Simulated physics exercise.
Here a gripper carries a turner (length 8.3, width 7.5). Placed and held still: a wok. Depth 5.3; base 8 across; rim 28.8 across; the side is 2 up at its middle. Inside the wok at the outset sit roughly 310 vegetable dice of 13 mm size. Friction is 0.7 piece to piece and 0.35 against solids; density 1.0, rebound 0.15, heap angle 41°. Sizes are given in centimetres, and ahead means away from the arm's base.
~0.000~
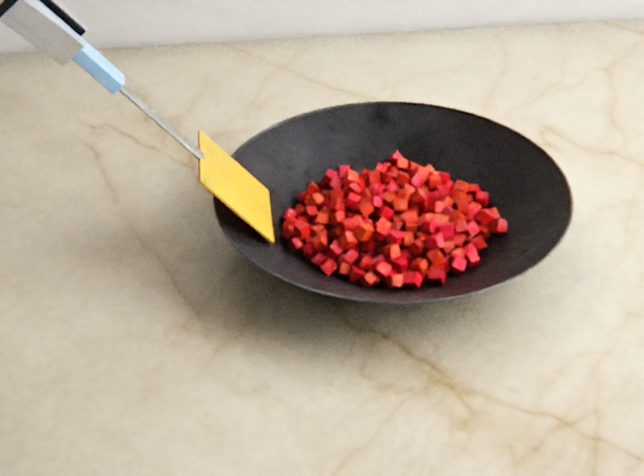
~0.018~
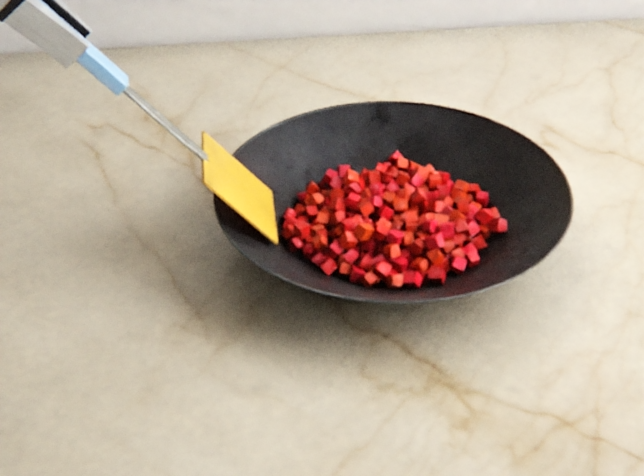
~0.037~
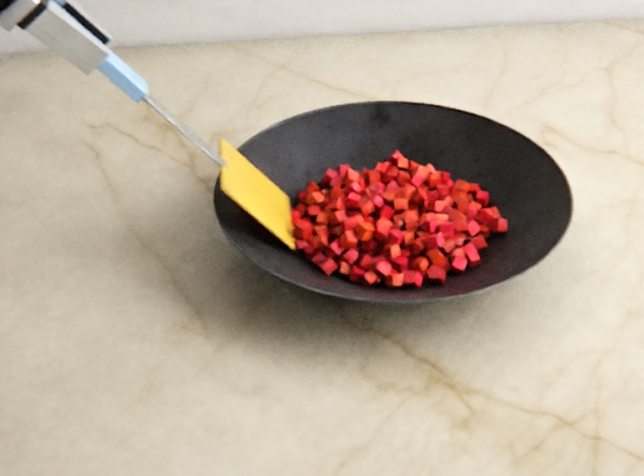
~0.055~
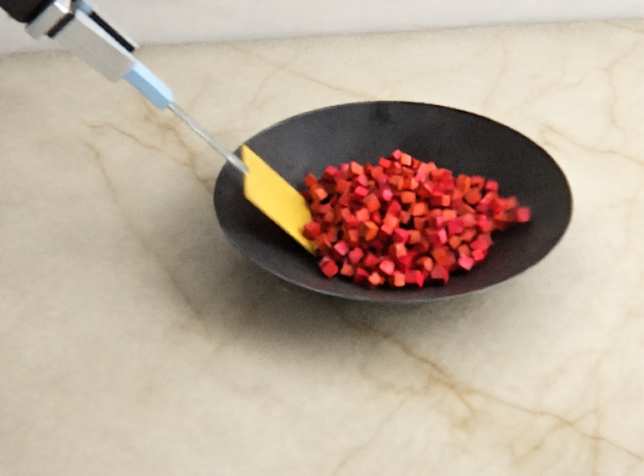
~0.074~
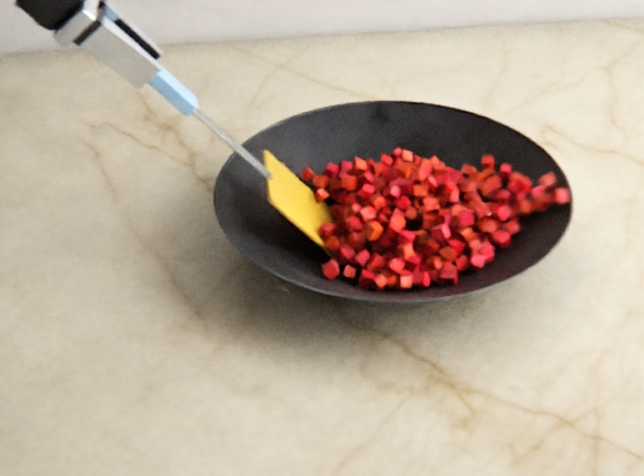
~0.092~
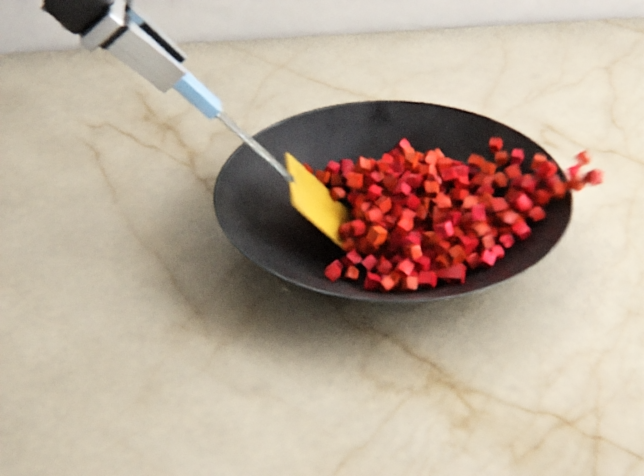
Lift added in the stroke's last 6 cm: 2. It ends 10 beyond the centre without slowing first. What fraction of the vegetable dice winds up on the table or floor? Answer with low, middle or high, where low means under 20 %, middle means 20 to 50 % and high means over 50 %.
High.
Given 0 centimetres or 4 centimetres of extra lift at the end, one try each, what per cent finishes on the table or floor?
First try about 60 %, second try about 60 %.
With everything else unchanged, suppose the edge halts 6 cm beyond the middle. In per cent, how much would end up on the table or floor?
That would give close to 30 per cent.
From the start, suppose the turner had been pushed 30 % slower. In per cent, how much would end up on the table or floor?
Some 50 in a hundred.
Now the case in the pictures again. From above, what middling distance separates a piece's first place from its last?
About 26 cm.
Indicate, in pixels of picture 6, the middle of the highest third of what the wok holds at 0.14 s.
(490, 196).
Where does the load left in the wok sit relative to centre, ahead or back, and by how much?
Roughly 2.5 centimetres ahead.
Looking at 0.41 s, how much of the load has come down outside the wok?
About 60 per cent.
By 0.14 s, sloping 50°, highest piece 10 above the table; 291 in the wok, 20 on the blade or in flight.
By 0.18 s, sloping 50°, highest piece 12 above the table; 277 in the wok, 34 on the blade or in flight.
By 0.41 s, sloping 50°, highest piece 6 above the table; 183 on the table or floor, 124 in the wok, 4 on the blade or in flight.
By 1.46 s, sloping 50°, highest piece 6 above the table; 187 on the table or floor, 124 in the wok.
Final count, 187 on the table or floor, 124 in the wok. That is 60 % on the table or floor.
